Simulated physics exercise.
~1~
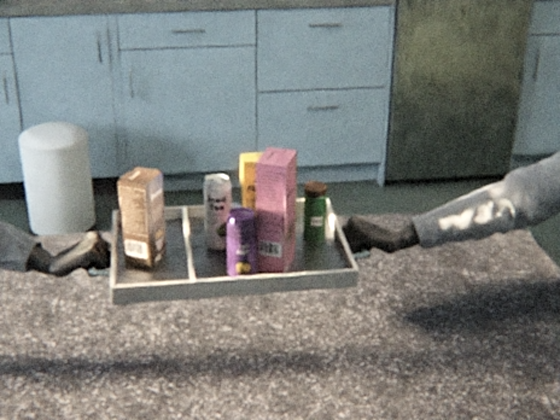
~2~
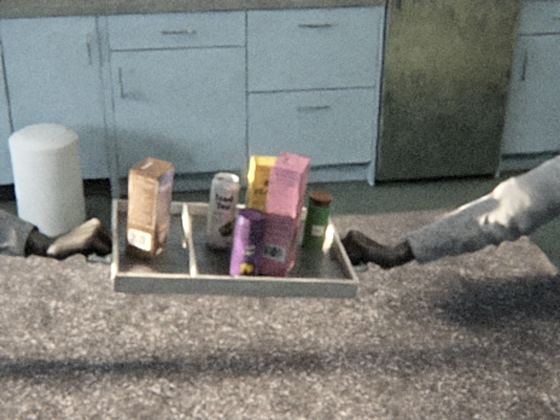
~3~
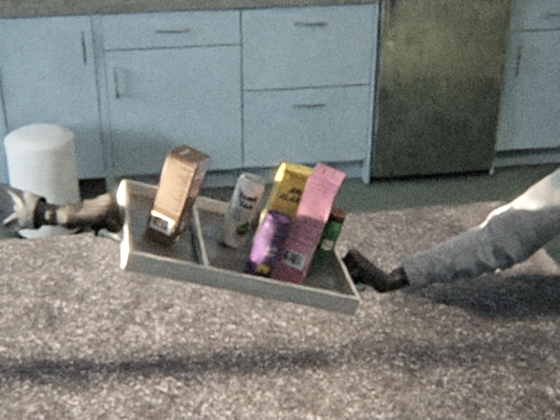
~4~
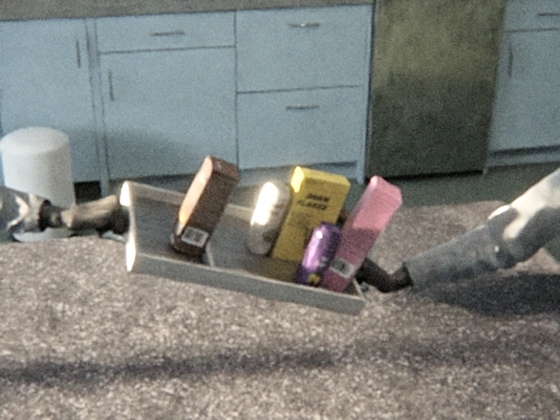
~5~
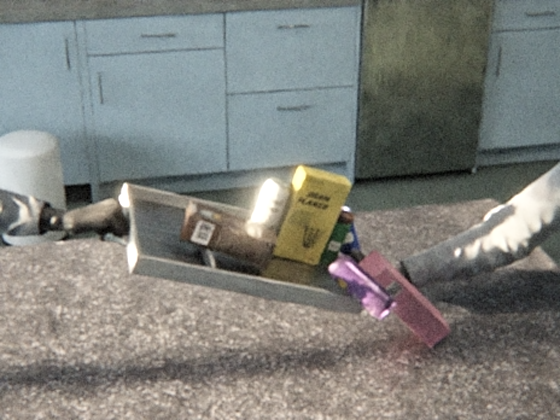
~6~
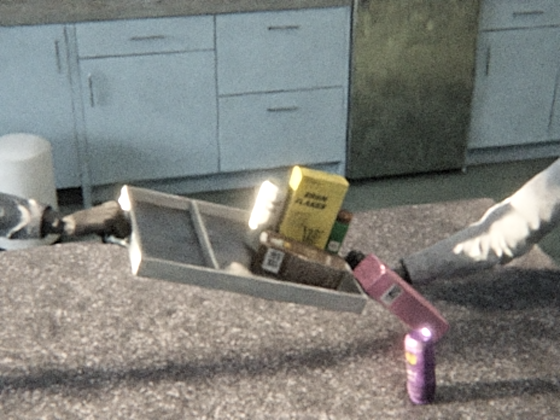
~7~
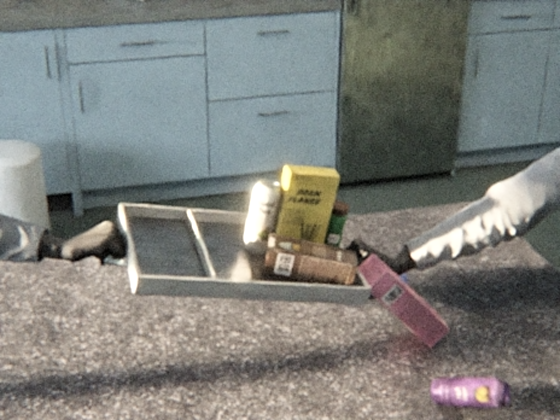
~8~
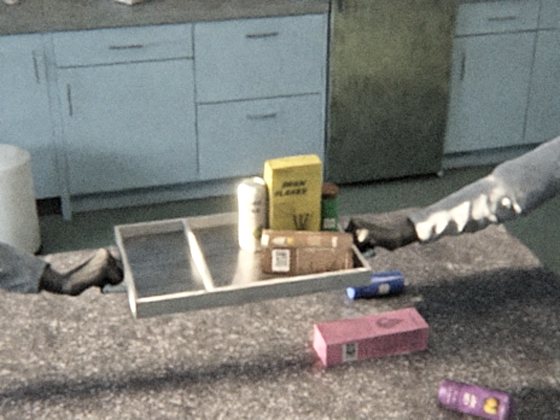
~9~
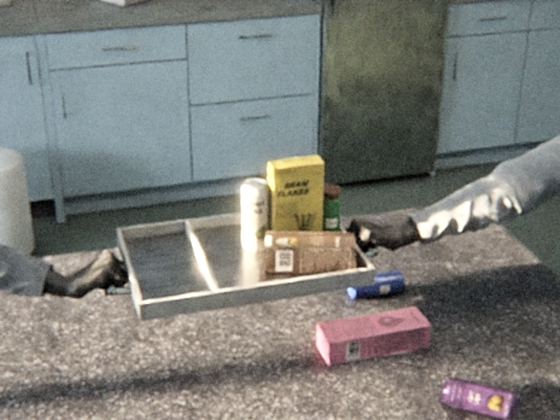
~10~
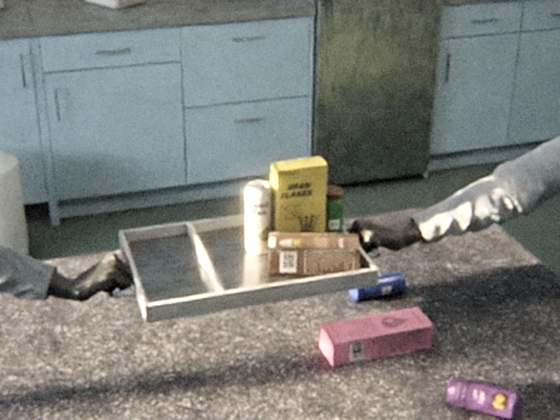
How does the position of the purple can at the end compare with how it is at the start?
At the start the purple can stands upright on the tray, and at the end it lies on its side on the table.
The video shows two hands holding a tray of cartons, cans and shakers over a speckled table, tilting it down to the right so a pink carton, purple can and blue shaker fall off, then levelling it with a brown carton lying beside the upright items.
